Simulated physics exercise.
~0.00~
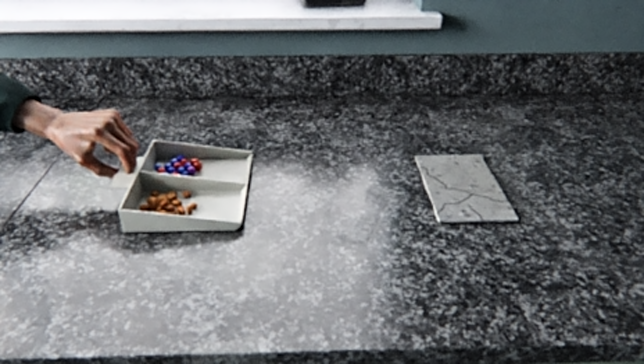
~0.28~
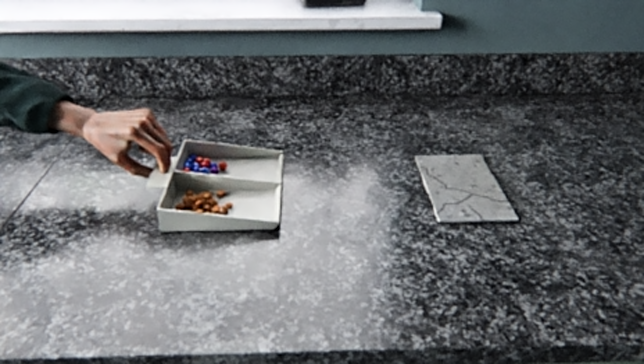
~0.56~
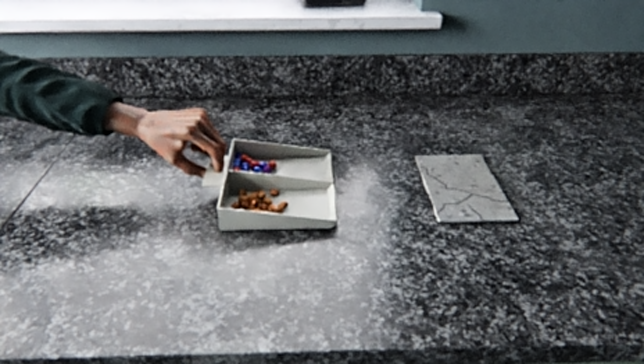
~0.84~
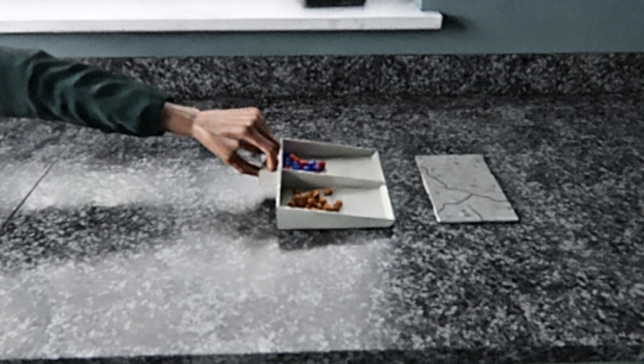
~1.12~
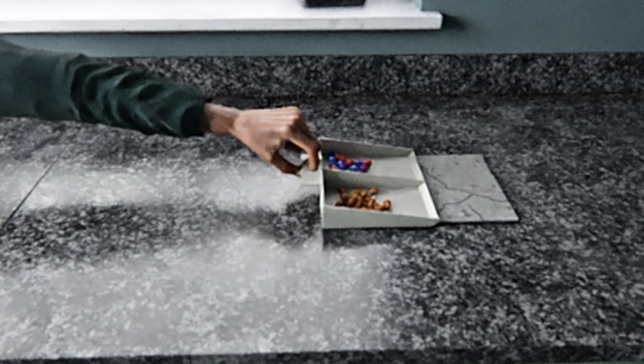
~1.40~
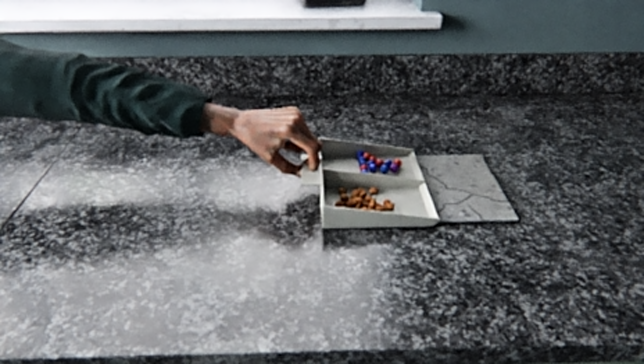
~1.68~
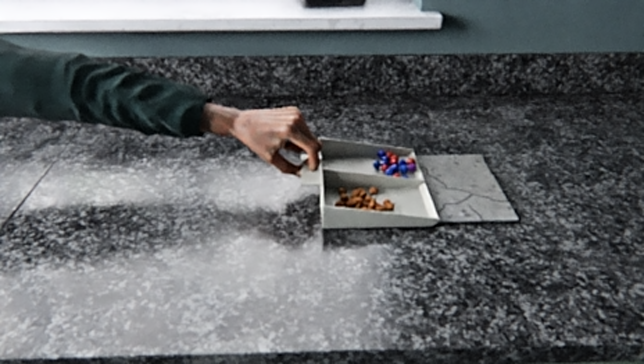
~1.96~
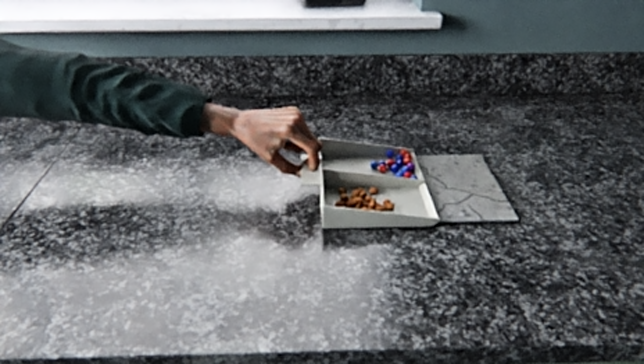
On a speckled dark counter, a hand slid a divided tray of small brown bits and red and blue ones to the right until it stopped against a flat slab; the red and blue ones slid on towards the front rim, and everything stayed inside.
